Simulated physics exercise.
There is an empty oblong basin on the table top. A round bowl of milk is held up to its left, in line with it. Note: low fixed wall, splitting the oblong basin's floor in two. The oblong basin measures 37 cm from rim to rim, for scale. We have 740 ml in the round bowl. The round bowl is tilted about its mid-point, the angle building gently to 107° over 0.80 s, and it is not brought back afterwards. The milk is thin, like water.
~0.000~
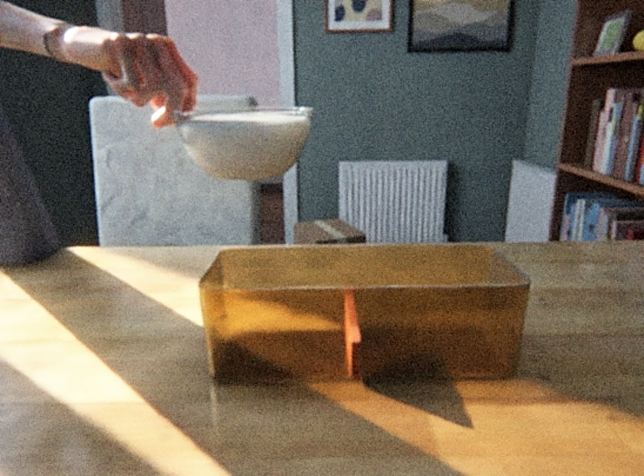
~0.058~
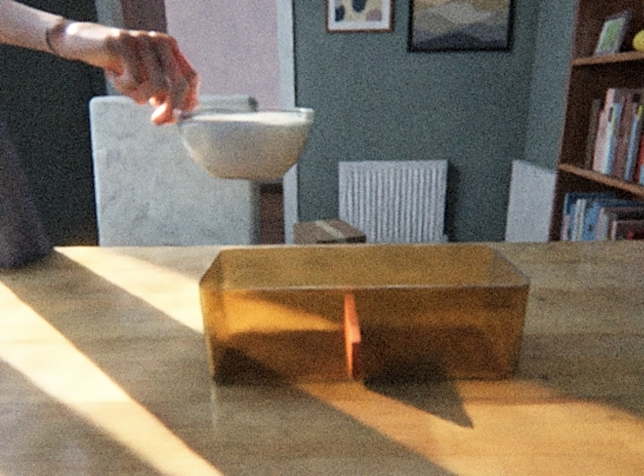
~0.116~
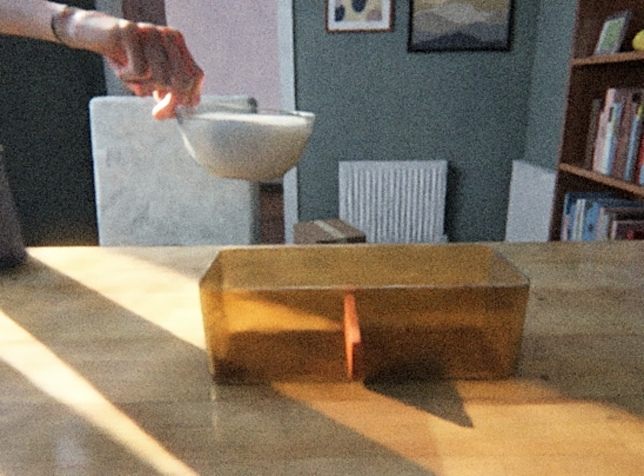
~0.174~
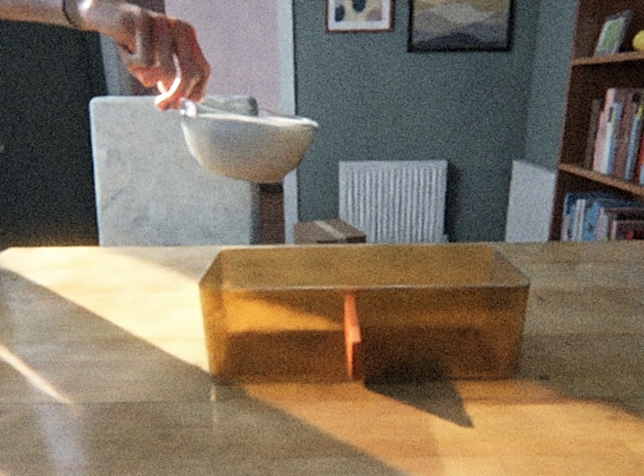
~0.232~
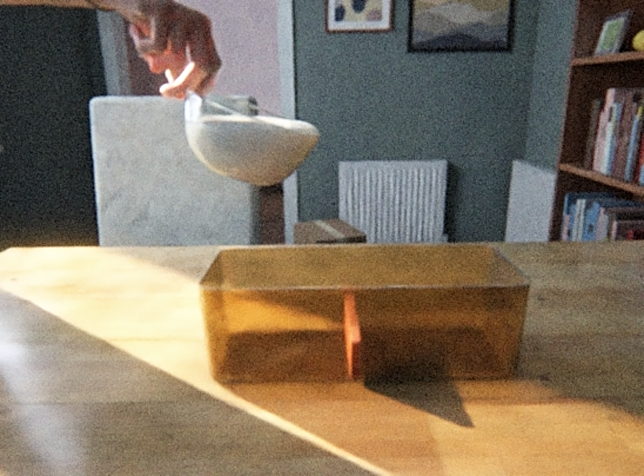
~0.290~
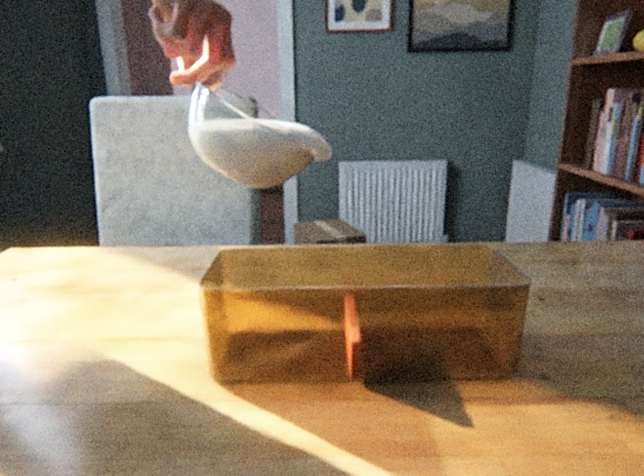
In a sunlit room, a hand tilting a round bowl of milk rightward above an empty amber oblong basin on a wooden table.
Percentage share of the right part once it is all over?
67 per cent.
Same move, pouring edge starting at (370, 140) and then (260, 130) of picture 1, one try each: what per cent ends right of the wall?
Respectively about 95 and 5 percent.
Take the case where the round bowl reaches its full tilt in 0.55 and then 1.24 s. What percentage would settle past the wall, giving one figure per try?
55 in a hundred, followed by 75 in a hundred.
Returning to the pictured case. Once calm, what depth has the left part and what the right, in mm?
Roughly 10 mm on the left side and 20 mm on the right side.
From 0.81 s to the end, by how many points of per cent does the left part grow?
Near 2 percent, more or less.
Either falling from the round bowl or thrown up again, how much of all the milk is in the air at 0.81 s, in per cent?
Some 3 per cent.
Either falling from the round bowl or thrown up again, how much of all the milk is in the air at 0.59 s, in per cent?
Some 36 per cent, I reckon.
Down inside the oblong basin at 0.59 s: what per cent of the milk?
48 %, more or less.
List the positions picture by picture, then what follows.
In the first picture, it leans 0°; its right rim is at (313, 111); the milk meets the walls at (183, 121) and (310, 120); the oblong basin's rim runs from (210, 268) to (511, 264); the wall's top is at (352, 317).
In the second picture, it leans 1°; its right rim is at (313, 113); the milk meets the walls at (183, 121) and (310, 121).
In the third picture, it leans 5°; its right rim is at (315, 118); the milk meets the walls at (185, 119) and (312, 122).
In the fourth picture, it leans 12°; its right rim is at (317, 126); the milk meets the walls at (188, 118) and (314, 124).
In the fifth picture, it leans 21°; its right rim is at (318, 137); the milk meets the walls at (192, 119) and (316, 131); 2 per cent is over the edge.
In the sixth picture, it leans 31°; its right rim is at (318, 151); the milk meets the walls at (195, 124) and (313, 139); 10 per cent is over the edge.
After 0.59 s the tilt is 90° and 14 per cent is still to pour, 4 is left of the wall and 45 right of it.
After 0.81 s the tilt is 107° and 0 per cent is still to pour, 31 is left of the wall and 66 right of it.
After 1.05 s the tilt is 107° and 0 per cent is still to pour, 32 is left of the wall and 67 right of it.
After 1.30 s the tilt is 107° and 0 per cent is still to pour, 33 is left of the wall and 67 right of it.
In the end 33 per cent lies left of the wall, 67 right of it and 1 outside.
